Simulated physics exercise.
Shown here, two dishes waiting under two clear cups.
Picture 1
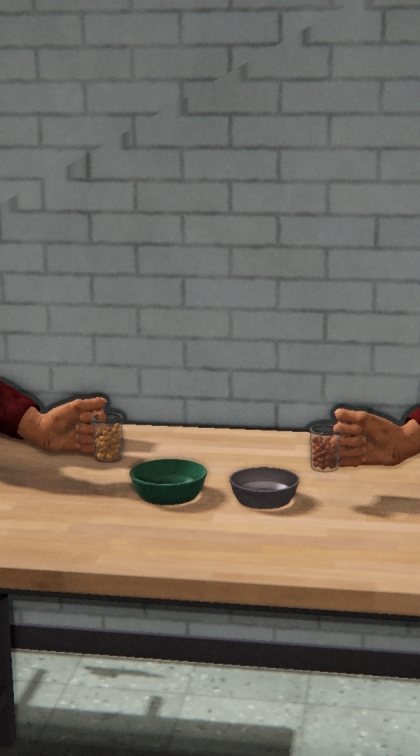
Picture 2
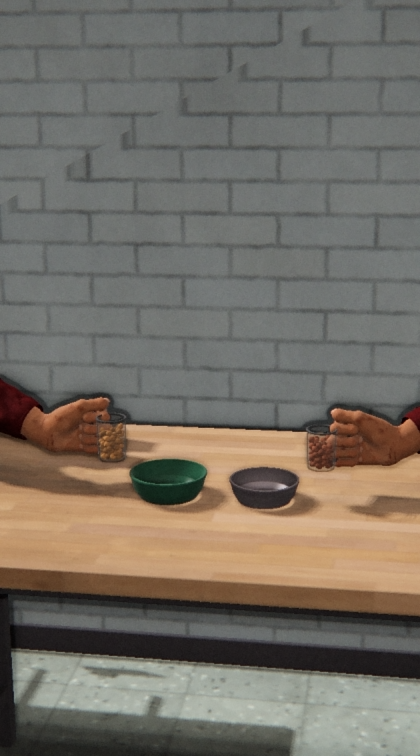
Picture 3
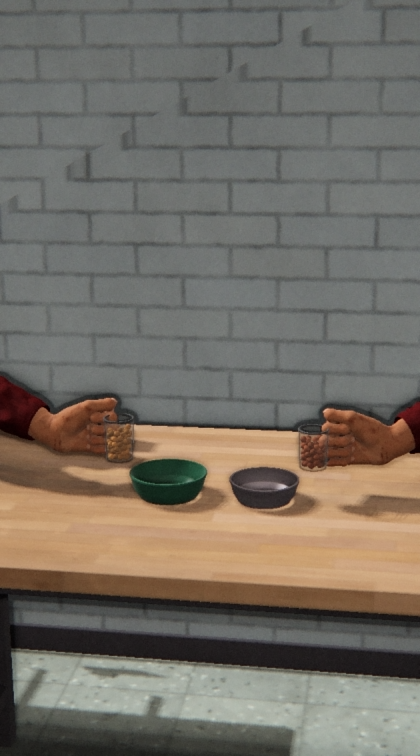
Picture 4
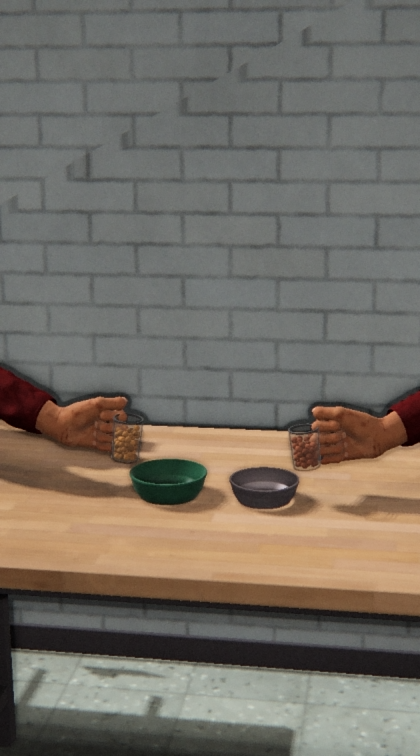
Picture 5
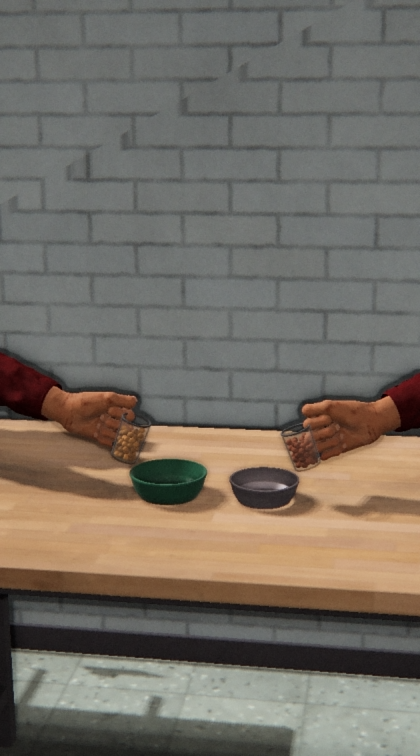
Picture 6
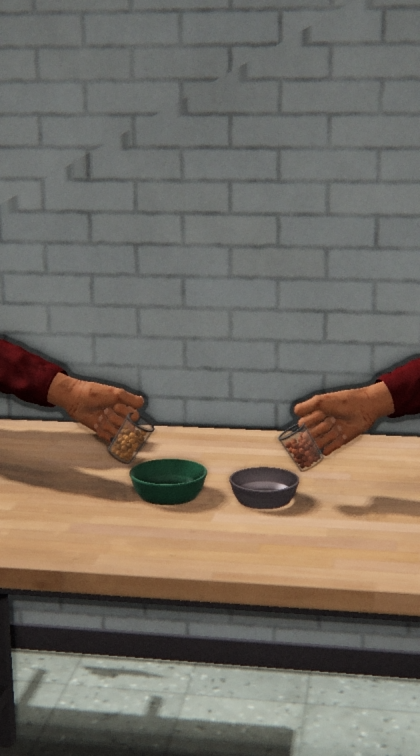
Two hands sliding clear cups of small pieces inward across a wooden table toward green and grey bowls, then tilting them.
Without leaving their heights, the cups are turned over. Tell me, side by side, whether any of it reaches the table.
Here is how it goes: Left none reaches the table, right none reaches the table.
Then, 0.26 s after the last picture, left, all still in the cup; right, all still in the cup.
Then, 0.60 s after the last picture, left, all still in the cup; right, all still in the cup.
Then, 0.95 s after the last picture, left, most still in the cup, a small part in the dish, a small part in the air; right, most still in the cup, a small part in the dish, a small part in the air.
At rest, left, all in the dish, none outside the dish; right, all in the dish, none outside the dish.
